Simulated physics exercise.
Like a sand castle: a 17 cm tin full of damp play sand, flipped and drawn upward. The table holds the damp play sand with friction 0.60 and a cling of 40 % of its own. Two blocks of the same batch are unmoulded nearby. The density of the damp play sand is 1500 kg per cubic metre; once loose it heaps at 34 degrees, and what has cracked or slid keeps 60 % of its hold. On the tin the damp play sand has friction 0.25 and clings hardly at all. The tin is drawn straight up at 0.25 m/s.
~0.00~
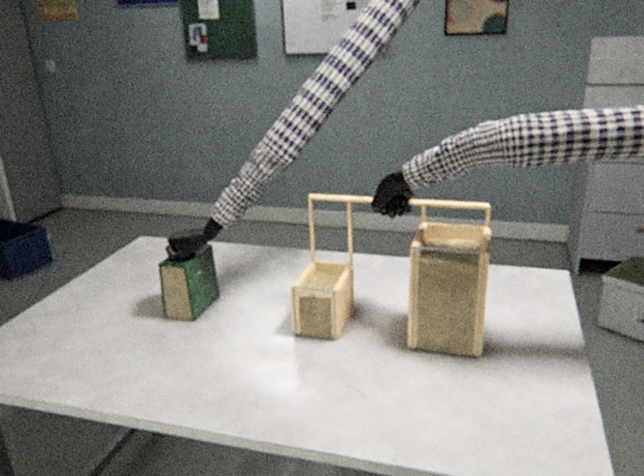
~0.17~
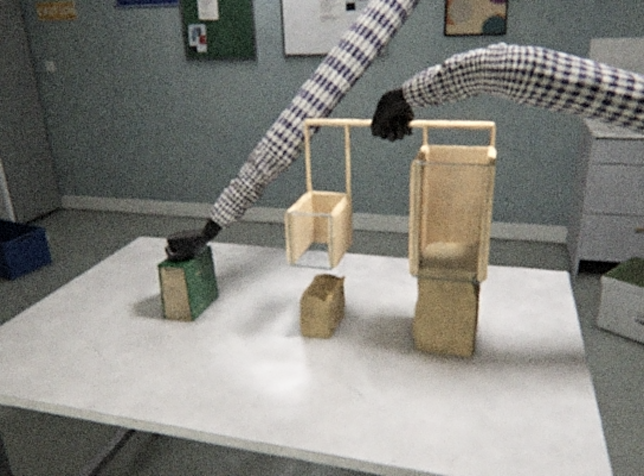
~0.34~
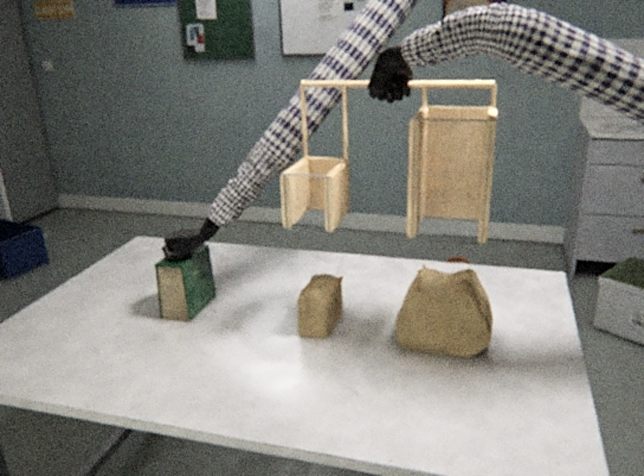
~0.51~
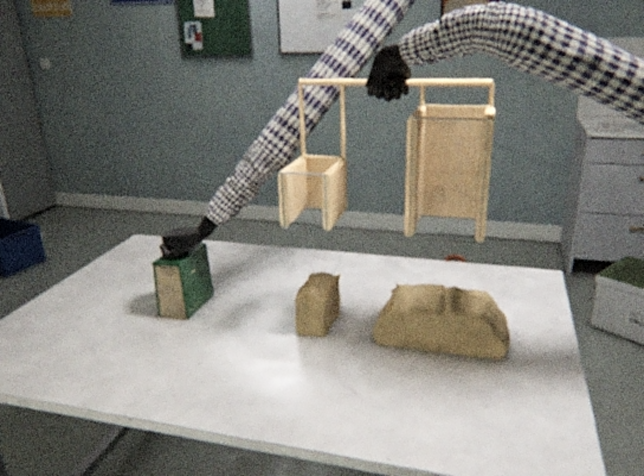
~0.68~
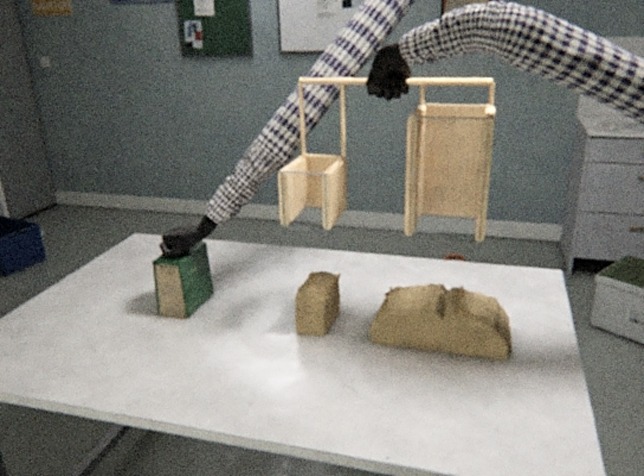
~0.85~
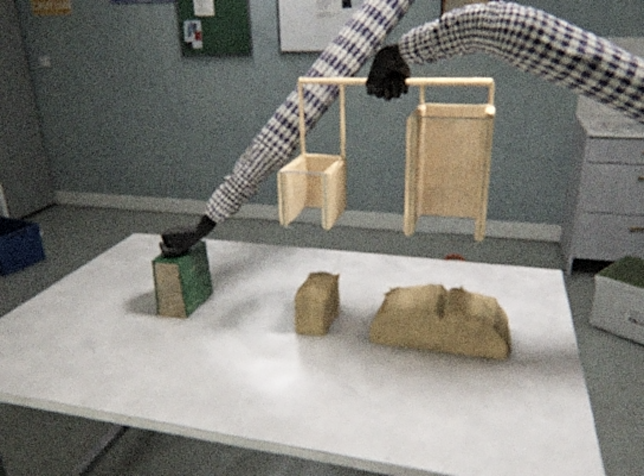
Two arms in checked sleeves and black gloves reach over a white table in a blue-walled room, seen from slightly above by a still camera. A green tin with a tan front sits under one hand at left, with a small and a tall wooden mould joined by a bar to its right. The other hand lifts the moulds, baring two brown sand blocks; the small one stands while the tall one slumps into a wide mound, and the tin barely shifts.
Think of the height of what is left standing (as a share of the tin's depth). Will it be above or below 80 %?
Expect below 80 %.
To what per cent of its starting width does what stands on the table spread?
Some 200 %.
After 1.18 s, the tin is up by 8.2 cm.
After 1.57 s, the tin is up by 18 cm; what stands on the table is 59 % of the tin's depth.
After 1.96 s, the tin is up by 28 cm; what stands on the table is 57 % of the tin's depth.
After 2.35 s, the tin is up by 29 cm; what stands on the table is 57 % of the tin's depth.
After 2.45 s, at the end, the tin is up by 29 cm; what stands on the table is 57 % of the tin's depth.
